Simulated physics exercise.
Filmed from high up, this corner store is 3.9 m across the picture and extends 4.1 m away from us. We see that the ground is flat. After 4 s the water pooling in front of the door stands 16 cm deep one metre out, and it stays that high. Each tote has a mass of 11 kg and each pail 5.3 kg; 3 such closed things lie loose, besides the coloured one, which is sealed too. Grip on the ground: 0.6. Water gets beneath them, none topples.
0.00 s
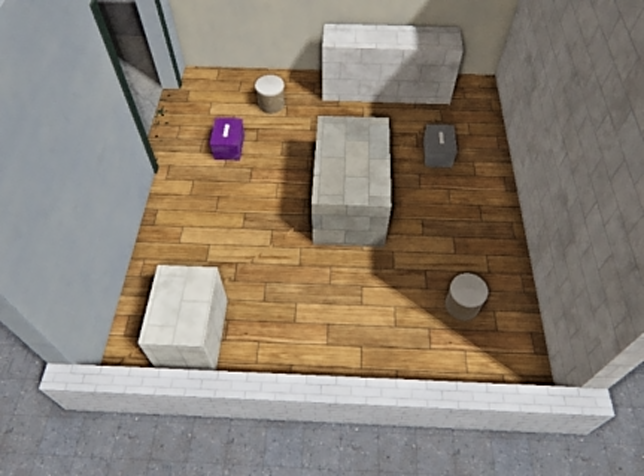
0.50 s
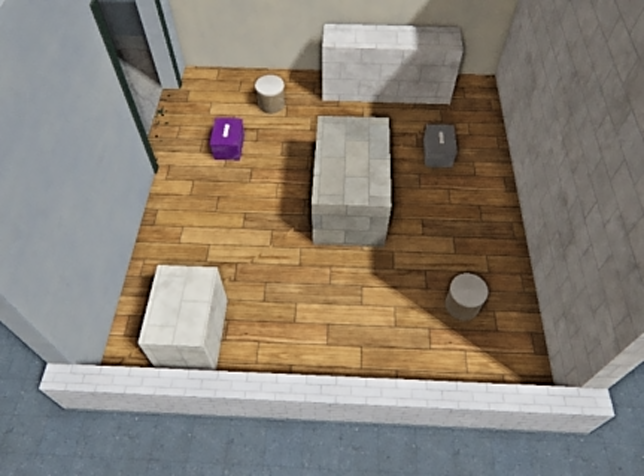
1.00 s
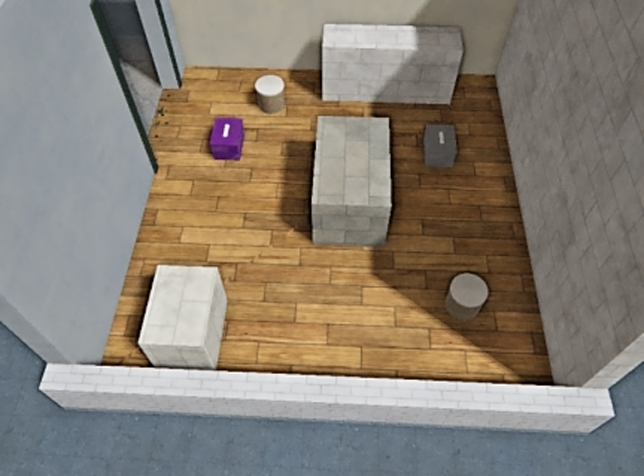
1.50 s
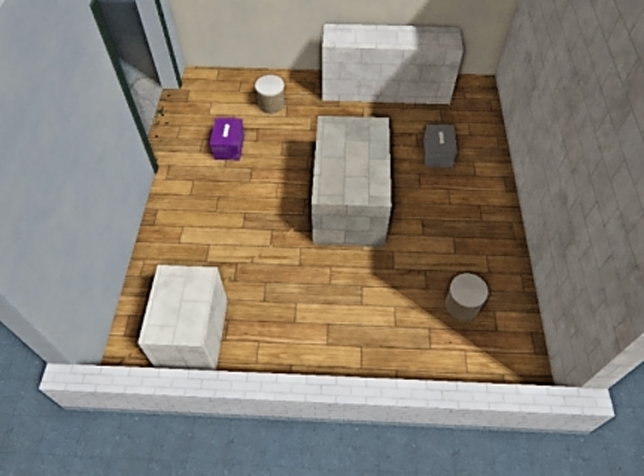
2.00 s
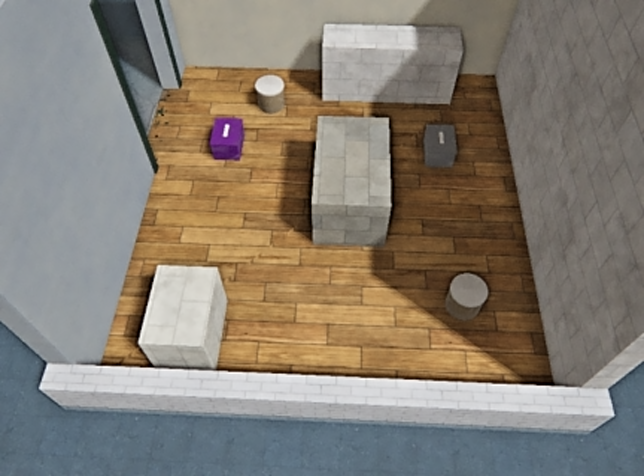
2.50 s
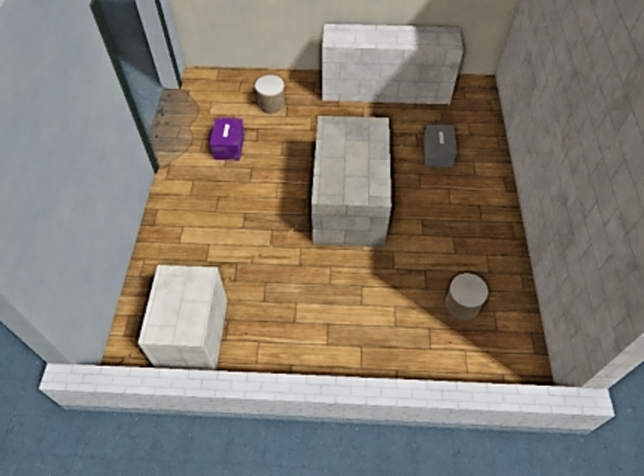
Water turns the ground outside blue, then spreads slightly through the doorway near the purple box.
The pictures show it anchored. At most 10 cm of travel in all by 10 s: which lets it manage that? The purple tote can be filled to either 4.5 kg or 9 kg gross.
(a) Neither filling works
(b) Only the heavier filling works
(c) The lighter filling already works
Neither filling works (a).
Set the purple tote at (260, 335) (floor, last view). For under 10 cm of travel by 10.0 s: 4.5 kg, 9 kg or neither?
Result: Heavy passes, light fails.
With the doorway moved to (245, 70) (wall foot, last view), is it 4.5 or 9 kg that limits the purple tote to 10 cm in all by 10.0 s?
Under that change no listed mass suffices.
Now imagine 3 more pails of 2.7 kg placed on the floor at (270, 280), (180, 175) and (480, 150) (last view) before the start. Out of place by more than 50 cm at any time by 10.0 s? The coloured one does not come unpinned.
Result, in turn - exceeds it; exceeds it; exceeds it.
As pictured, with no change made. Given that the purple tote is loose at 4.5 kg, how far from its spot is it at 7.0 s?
Roughly 100 cm.
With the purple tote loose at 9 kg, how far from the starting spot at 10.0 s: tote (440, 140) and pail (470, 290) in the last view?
Net displacement, in order: 5 cm; 0 cm.
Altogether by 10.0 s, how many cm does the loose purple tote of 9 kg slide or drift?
The distance adds up to about 200 cm.
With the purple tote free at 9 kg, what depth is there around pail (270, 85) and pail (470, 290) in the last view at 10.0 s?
Some 9 cm at the first, some 5 cm at the second.
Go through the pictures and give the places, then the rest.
The purple tote at (226, 131), on the bottom; 0.0 m2 under water; 0 of 4 have shifted, in the first picture.
The purple tote at (226, 131) rests on the ground; water covers 0.0 m2; 0 of 4 have shifted, in the second picture.
The purple tote at (226, 131) rests on the ground; water covers 0.0 m2; 0 of 4 have shifted, in the third picture.
The purple tote at (226, 131), on the bottom; water covers 0.0 m2; 0 of 4 have shifted, in the fourth picture.
The purple tote at (226, 131), on the bottom; 0.0 m2 under water; 0 of 4 have shifted, in the fifth picture.
The purple tote at (226, 131) rests on the ground; water covers 0.2 m2; 0 of 4 have shifted, in the sixth picture.
After 3.5 s the purple tote would be 11 cm from its start with 4.5 kg and 0 cm from its start with 9 kg; 4 cm of water round it then.
After 4.5 s the purple tote would be 76 cm from its start with 4.5 kg and 27 cm from its start with 9 kg; 4 cm of water round it then.
After 7.0 s the purple tote would be 93 cm from its start with 4.5 kg and 87 cm from its start with 9 kg; 7 cm of water round it then.
After 10.0 s the purple tote would be 225 cm from its start with 4.5 kg and 197 cm from its start with 9 kg; 8 cm of water round it then.
